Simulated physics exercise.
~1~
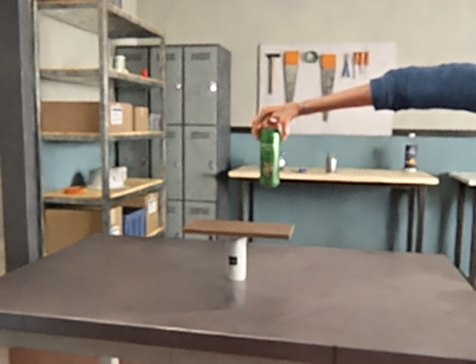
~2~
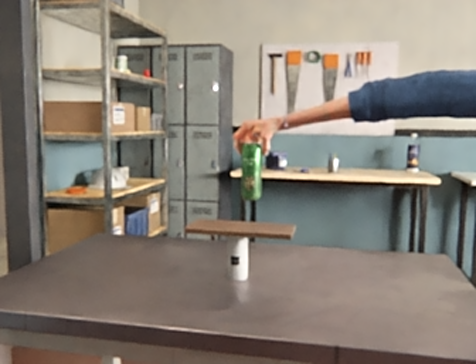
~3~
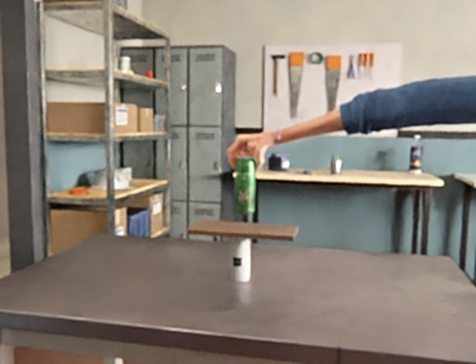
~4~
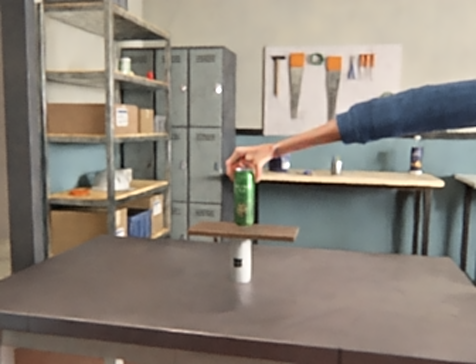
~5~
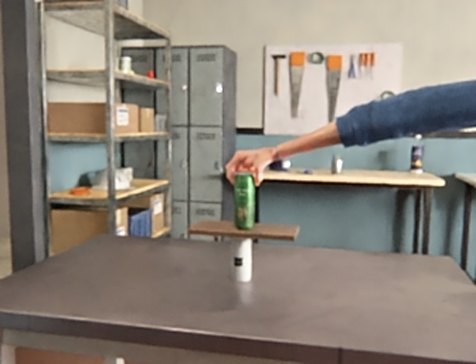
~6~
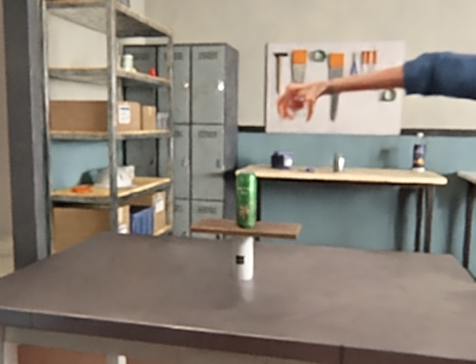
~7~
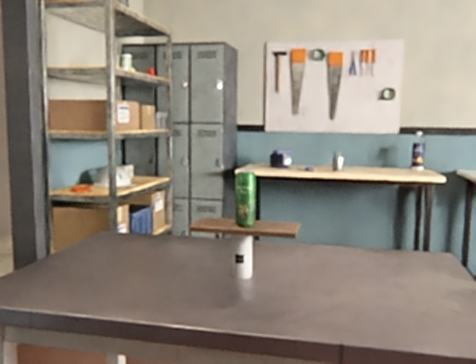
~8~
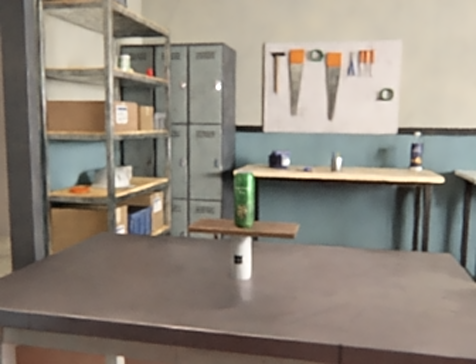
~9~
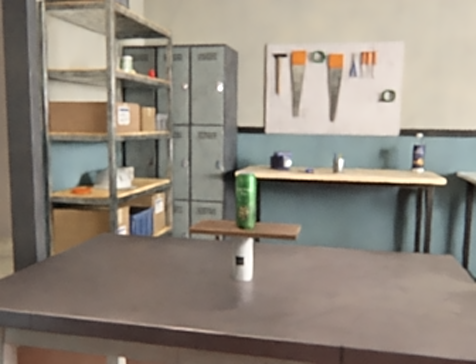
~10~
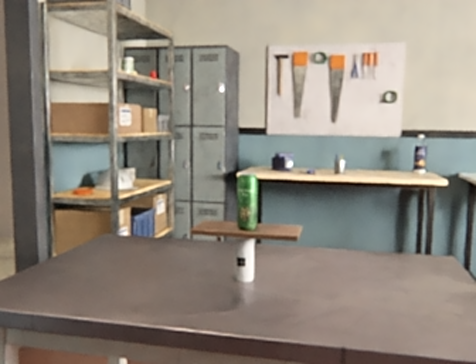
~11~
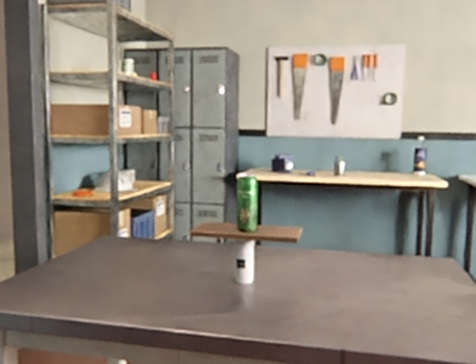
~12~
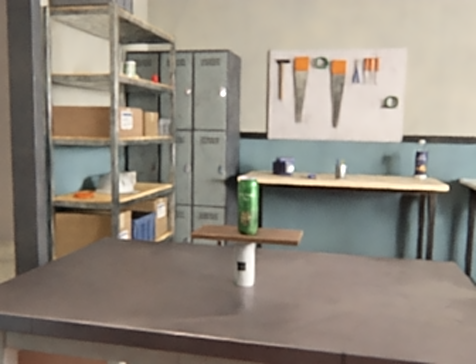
The video shows a hand lowering a green can onto a brown board balanced on a white jar on a dark table in a workshop. The hand lets go and withdraws to the right, and the can, board and jar remain stacked and still.
